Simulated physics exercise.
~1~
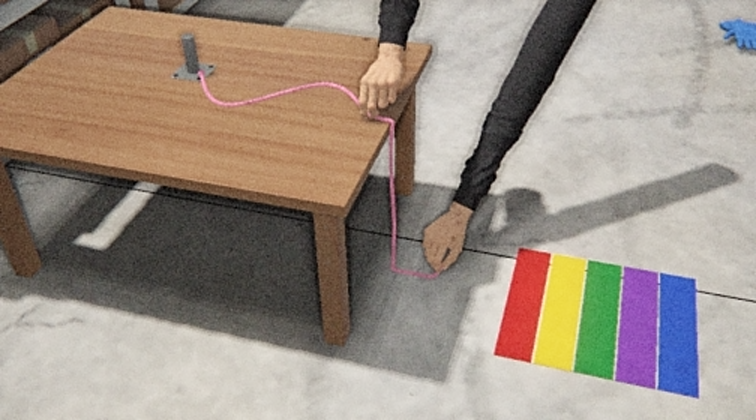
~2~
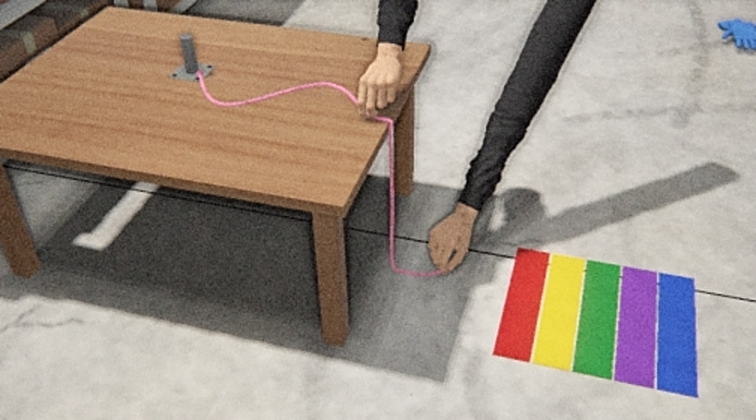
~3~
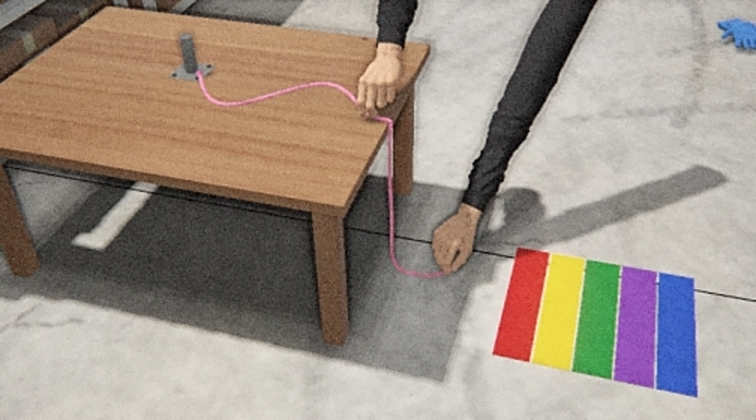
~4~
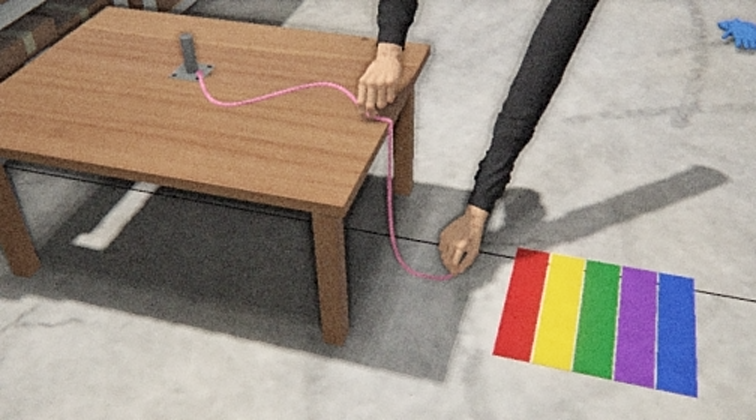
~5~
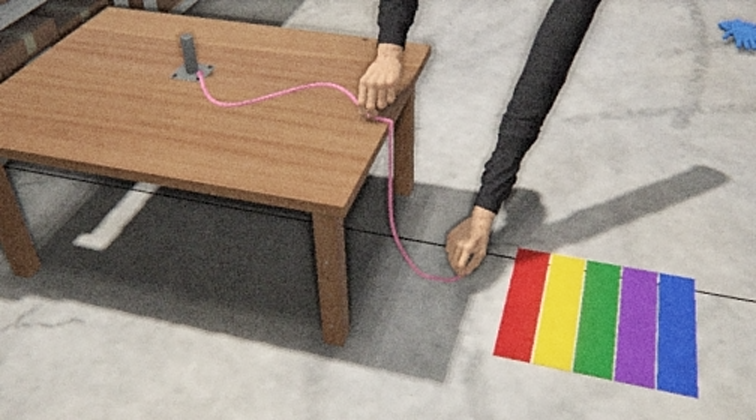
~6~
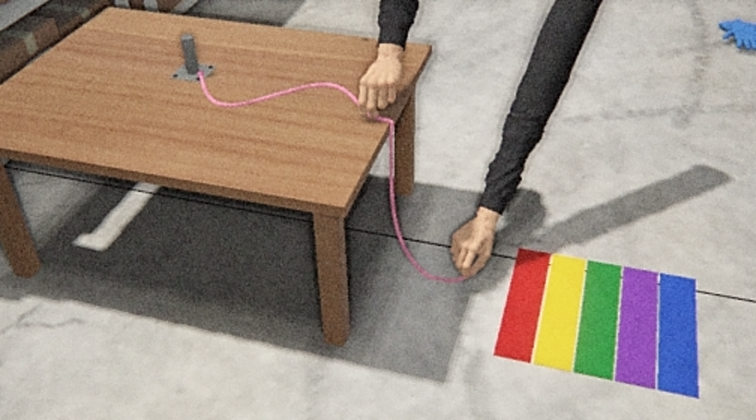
To begin with, one hand pinches a pink cord at the edge of a low wooden table while another holds its end near the floor, left of five coloured strips. The lower hand then draws the end slightly rightward, nearer the red strip, while the cord on the tabletop barely changes.
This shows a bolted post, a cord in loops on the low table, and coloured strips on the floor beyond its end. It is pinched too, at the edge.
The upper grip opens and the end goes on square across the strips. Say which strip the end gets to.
It gets to the purple strip.
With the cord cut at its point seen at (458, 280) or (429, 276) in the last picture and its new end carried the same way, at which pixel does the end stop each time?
The first cut gives (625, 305) and the second gives (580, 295).
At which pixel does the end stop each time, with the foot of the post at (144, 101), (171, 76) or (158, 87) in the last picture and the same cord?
You'd get roughly (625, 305), (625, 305) and (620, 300), one for each try.
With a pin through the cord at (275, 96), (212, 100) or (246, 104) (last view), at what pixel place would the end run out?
That would be (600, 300) for the first, (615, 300) for the second and (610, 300) for the third.
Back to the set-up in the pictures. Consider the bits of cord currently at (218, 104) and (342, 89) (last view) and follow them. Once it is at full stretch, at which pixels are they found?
At (259, 86) for the first, at (379, 112) for the second.
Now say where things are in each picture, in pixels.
In the first frame, end (441, 268); red (516, 337); yellow (556, 345); green (595, 353); purple (637, 362); blue (678, 370).
In the second frame, end (447, 269); cord through (205, 90) (267, 98) (341, 89) (388, 124) (392, 198) (392, 258).
In the third frame, end (451, 270).
In the fourth frame, end (457, 271); cord through (205, 90) (266, 98) (341, 89) (388, 124) (390, 197) (399, 259).
In the fifth frame, end (465, 273).
In the sixth frame, end (469, 274); cord through (206, 91) (267, 98) (342, 89) (389, 124) (392, 198) (412, 260).
A little later, end near (575, 294); over yellow.
Next, end near (618, 302); over green.
When it is tight, end near (644, 307); over purple. It gets as far as the purple strip.
